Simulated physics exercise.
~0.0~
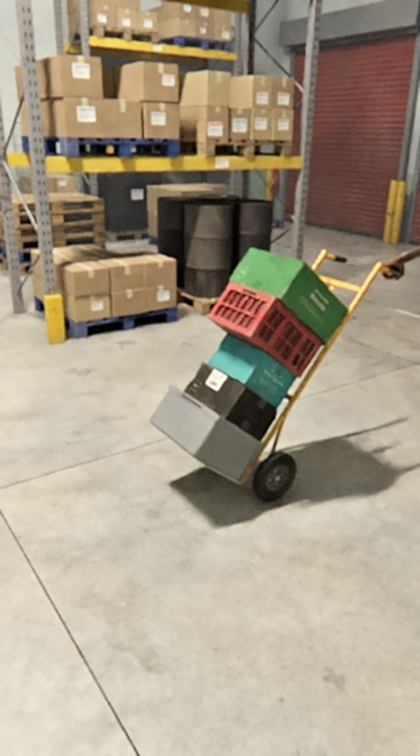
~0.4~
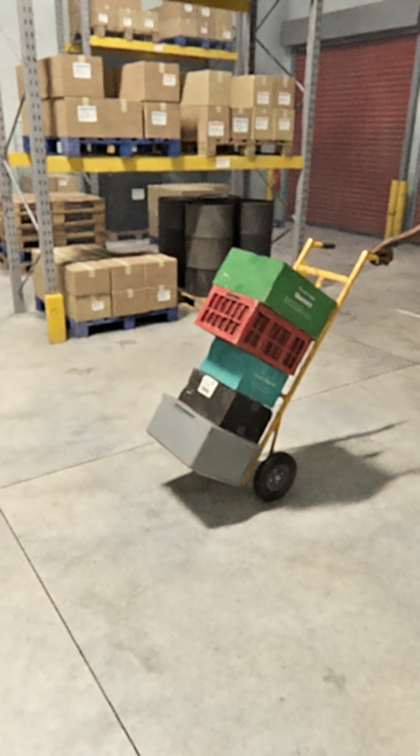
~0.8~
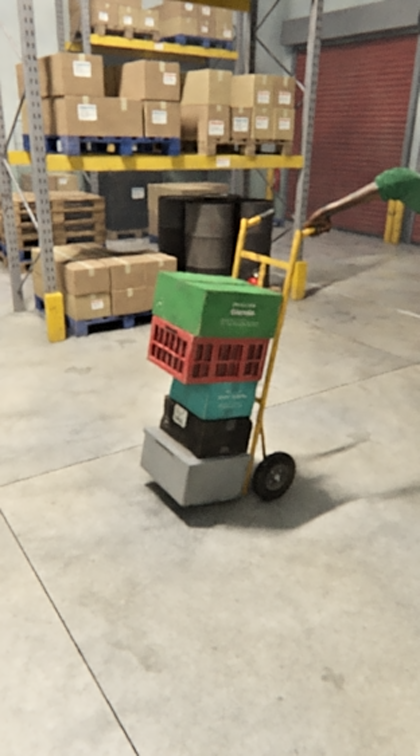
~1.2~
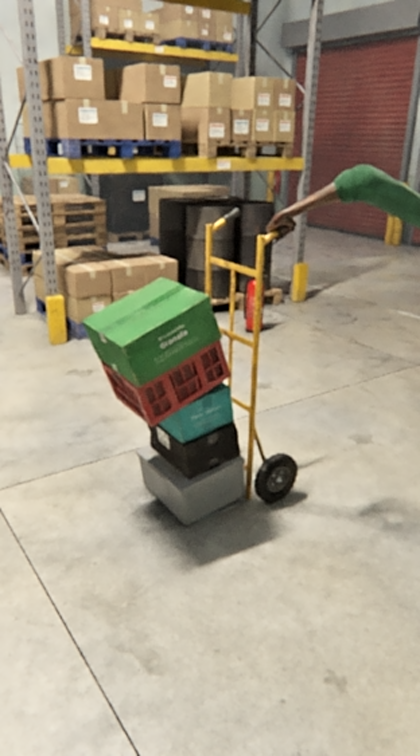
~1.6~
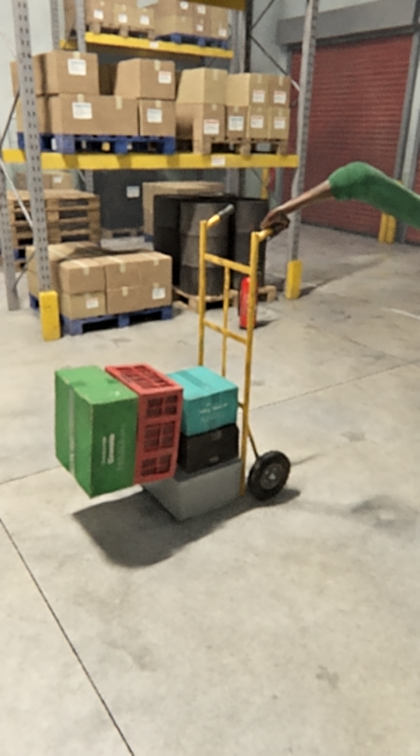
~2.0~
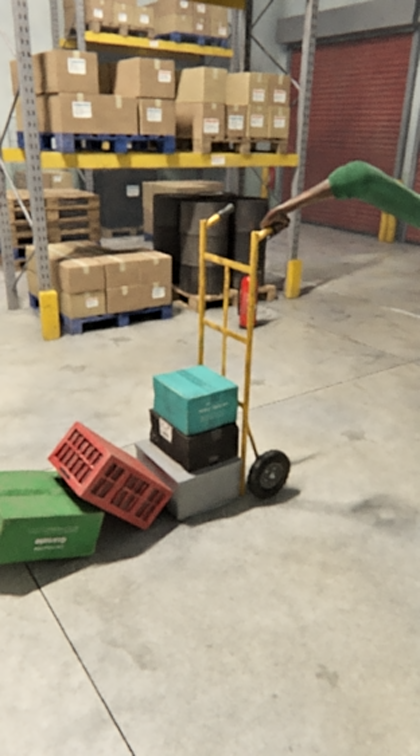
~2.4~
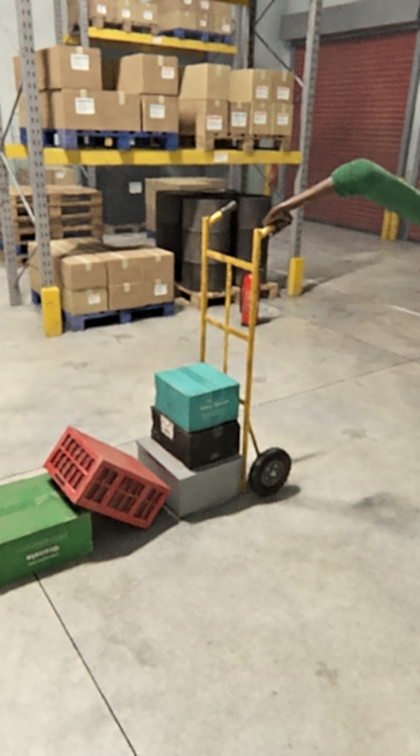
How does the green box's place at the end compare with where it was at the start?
At the start the green box sits on top of the leaning stack on the hand truck. At the end it lies on the floor at the far left, beyond the red crate.
